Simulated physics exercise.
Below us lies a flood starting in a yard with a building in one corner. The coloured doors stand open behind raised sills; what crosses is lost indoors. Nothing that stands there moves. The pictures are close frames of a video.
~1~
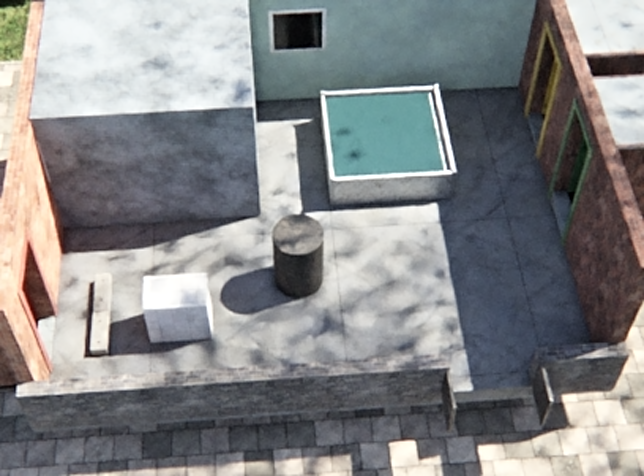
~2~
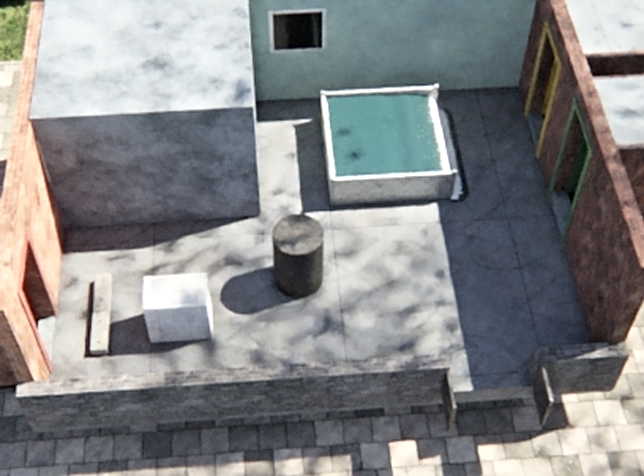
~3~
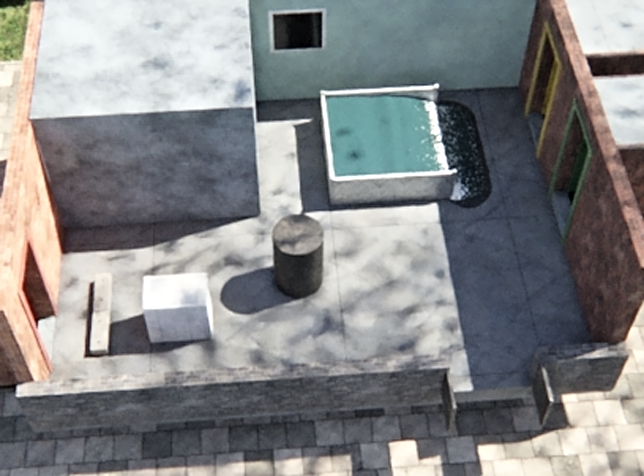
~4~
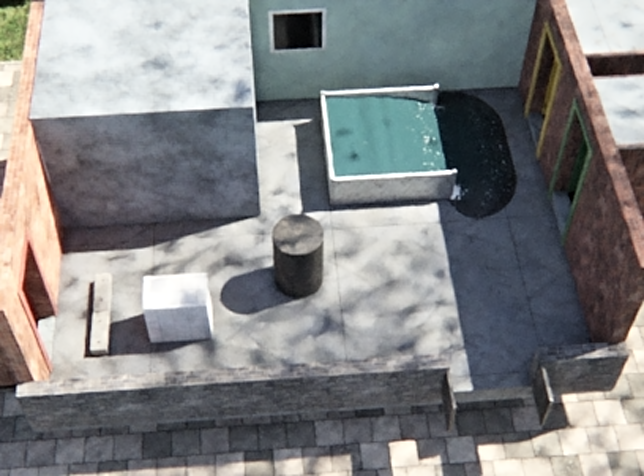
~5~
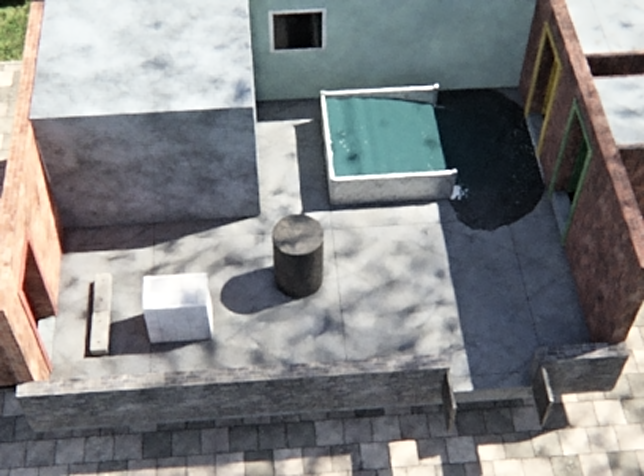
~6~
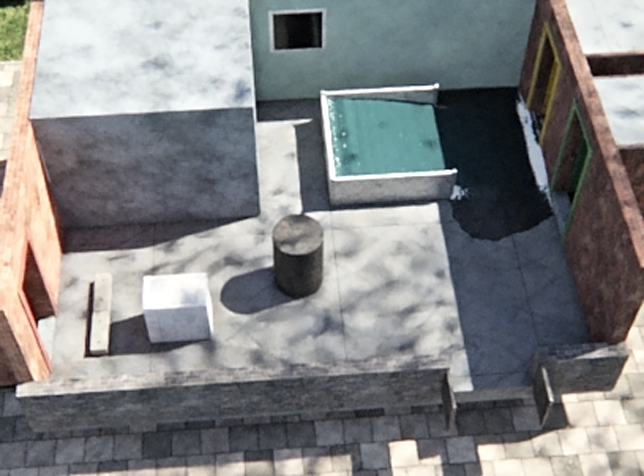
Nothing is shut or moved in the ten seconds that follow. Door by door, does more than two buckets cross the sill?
In the end: The yellow door lets in a lot; the green door admits no more than that; the red door admits no more than that.
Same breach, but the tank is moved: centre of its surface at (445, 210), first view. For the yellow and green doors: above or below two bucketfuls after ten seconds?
In short: The yellow door lets less in; the green door passes that mark.
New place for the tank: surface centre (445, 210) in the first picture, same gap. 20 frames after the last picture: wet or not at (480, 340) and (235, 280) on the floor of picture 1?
In turn: Awash, not flooded.
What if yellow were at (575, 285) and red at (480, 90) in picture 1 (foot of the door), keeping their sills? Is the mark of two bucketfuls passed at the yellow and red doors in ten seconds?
In short: The yellow one takes less; the red one goes over.
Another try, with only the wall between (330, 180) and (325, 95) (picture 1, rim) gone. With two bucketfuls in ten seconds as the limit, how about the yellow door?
In short: Yellow door lets less in.
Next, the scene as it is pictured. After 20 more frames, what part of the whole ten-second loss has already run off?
Near 55 in a hundred.
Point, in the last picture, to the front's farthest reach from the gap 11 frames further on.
Roughly at (592, 357).
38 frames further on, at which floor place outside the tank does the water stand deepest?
Near (260, 103).
A moment on, water covers 15 % of the floor; the yellow door far over two buckets in, the green door wet at the sill, nothing in, the red door not reached.
Next, water covers 20 % of the floor; the yellow door far over two buckets in, the green door wet at the sill, nothing in, the red door not reached.
Then, water covers 40 % of the floor; the yellow door far over two buckets in, the green door wet at the sill, nothing in, the red door not reached.
Later, water covers 65 % of the floor; the yellow door far over two buckets in, the green door wet at the sill, nothing in, the red door not reached.
In the end, water covers 90 % of the floor; the yellow door far over two buckets in, the green door wet at the sill, nothing in, the red door under two buckets in.
